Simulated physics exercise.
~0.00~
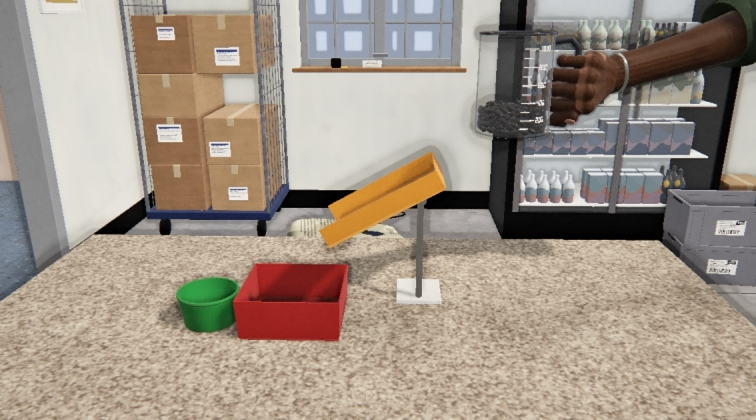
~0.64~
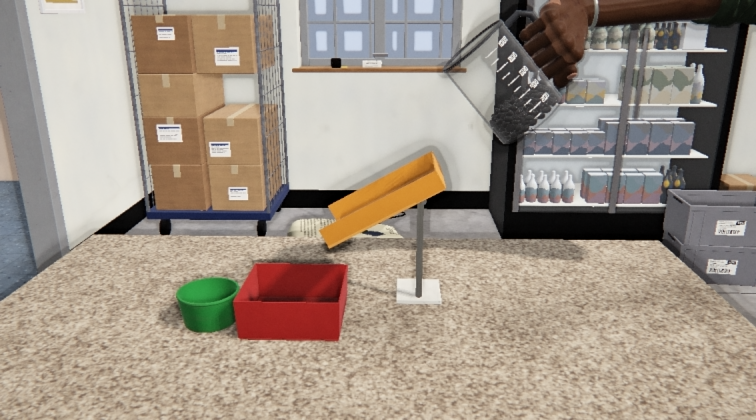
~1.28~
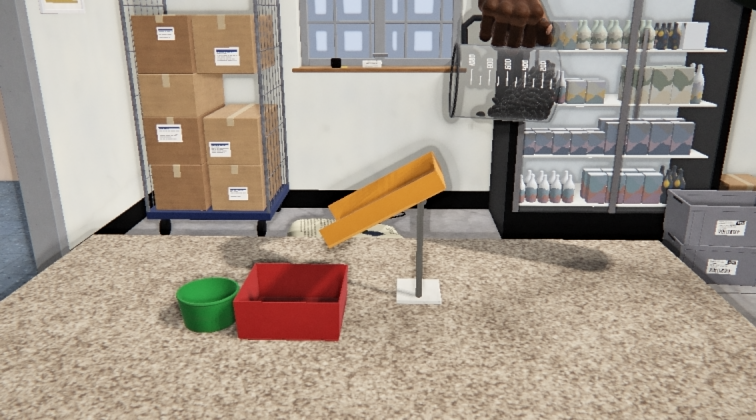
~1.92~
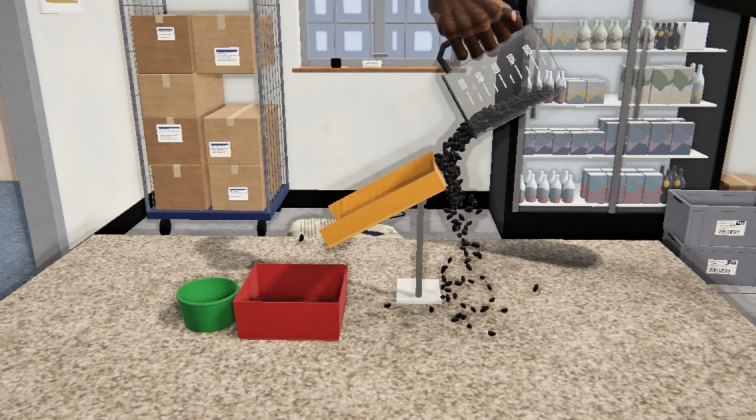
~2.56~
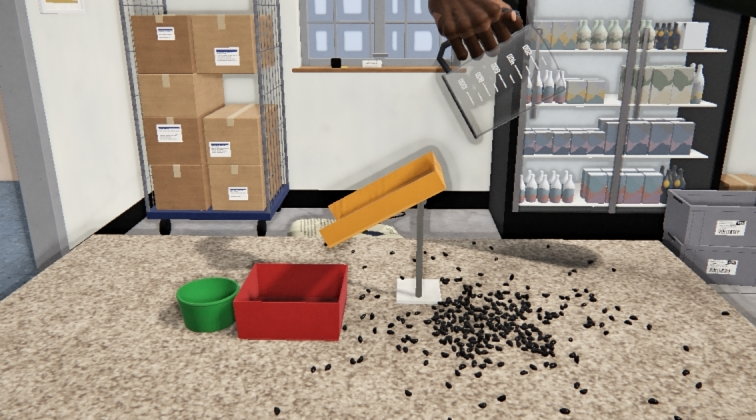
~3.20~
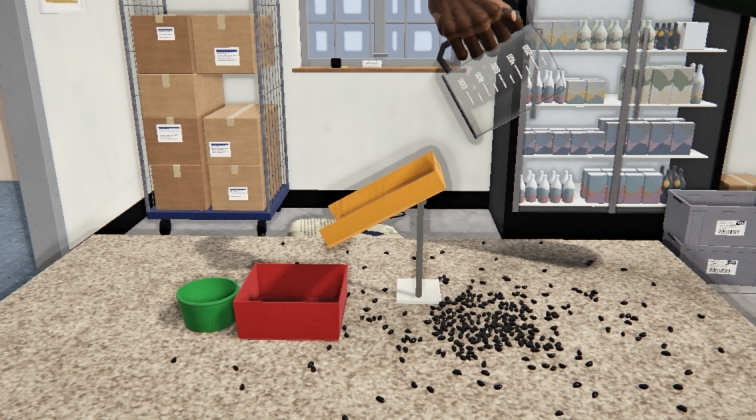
In the video, a hand tips a clear jug of black beans above a tilted orange chute, but the beans fall past its raised right end and scatter across the speckled table, leaving the red tin and green dish empty and the jug held upturned.
